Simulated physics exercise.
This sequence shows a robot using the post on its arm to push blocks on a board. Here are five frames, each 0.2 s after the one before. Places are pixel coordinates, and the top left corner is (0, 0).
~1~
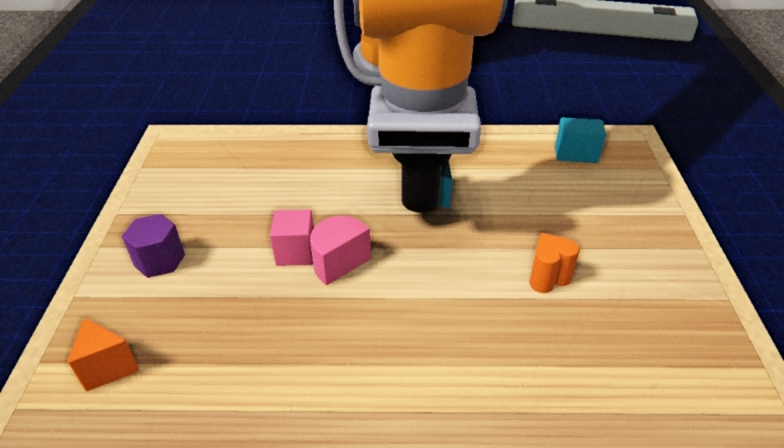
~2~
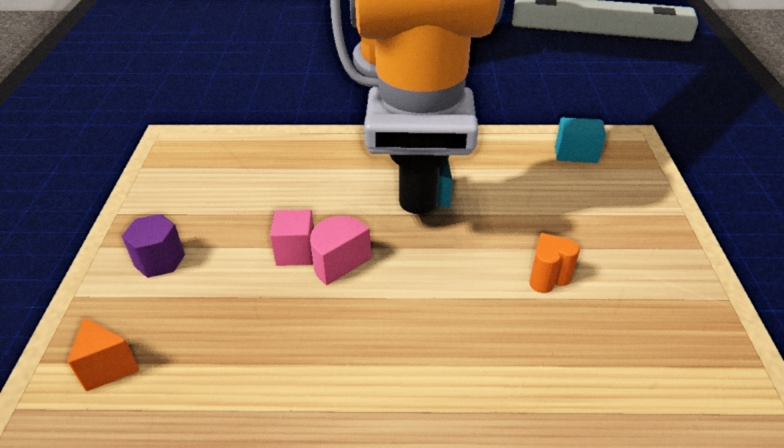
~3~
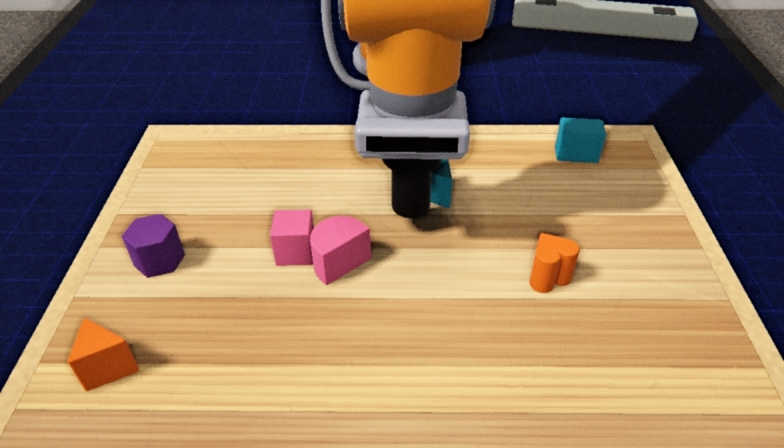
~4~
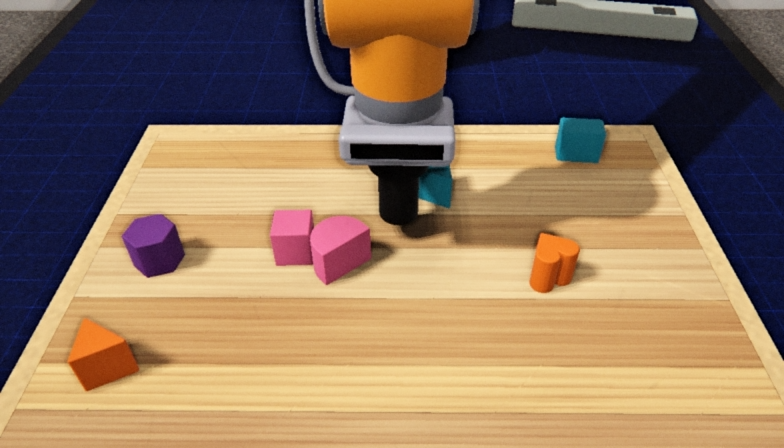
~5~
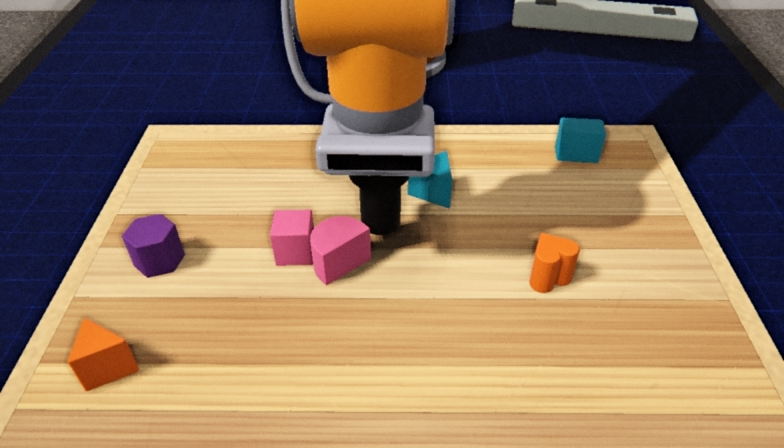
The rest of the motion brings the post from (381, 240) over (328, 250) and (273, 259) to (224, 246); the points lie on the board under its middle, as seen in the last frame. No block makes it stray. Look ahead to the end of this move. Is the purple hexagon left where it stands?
No
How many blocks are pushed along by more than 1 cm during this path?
I expect three or more blocks to move.
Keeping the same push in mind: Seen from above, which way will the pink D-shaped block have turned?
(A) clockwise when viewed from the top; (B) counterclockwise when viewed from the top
B.
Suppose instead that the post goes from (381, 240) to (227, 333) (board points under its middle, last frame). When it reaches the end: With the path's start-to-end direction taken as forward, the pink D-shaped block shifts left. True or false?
That is false.
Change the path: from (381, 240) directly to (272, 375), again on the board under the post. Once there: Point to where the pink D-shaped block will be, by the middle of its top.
Close to (273, 267).
The first path, step by step. One third of the way, post at (325, 233); pink square at (276, 224), turned 40° clockwise; pink D-shaped block at (300, 252), turned 25° anticlockwise.
Two thirds of the way, post at (268, 241); pink square at (217, 230), turned 45° clockwise; pink D-shaped block at (281, 263), turned 60° anticlockwise.
At the end, post at (220, 228); purple hexagon at (127, 232), turned 25° clockwise; pink square at (172, 231); pink D-shaped block at (281, 263), turned 60° anticlockwise; turquoise triangular block unmoved.
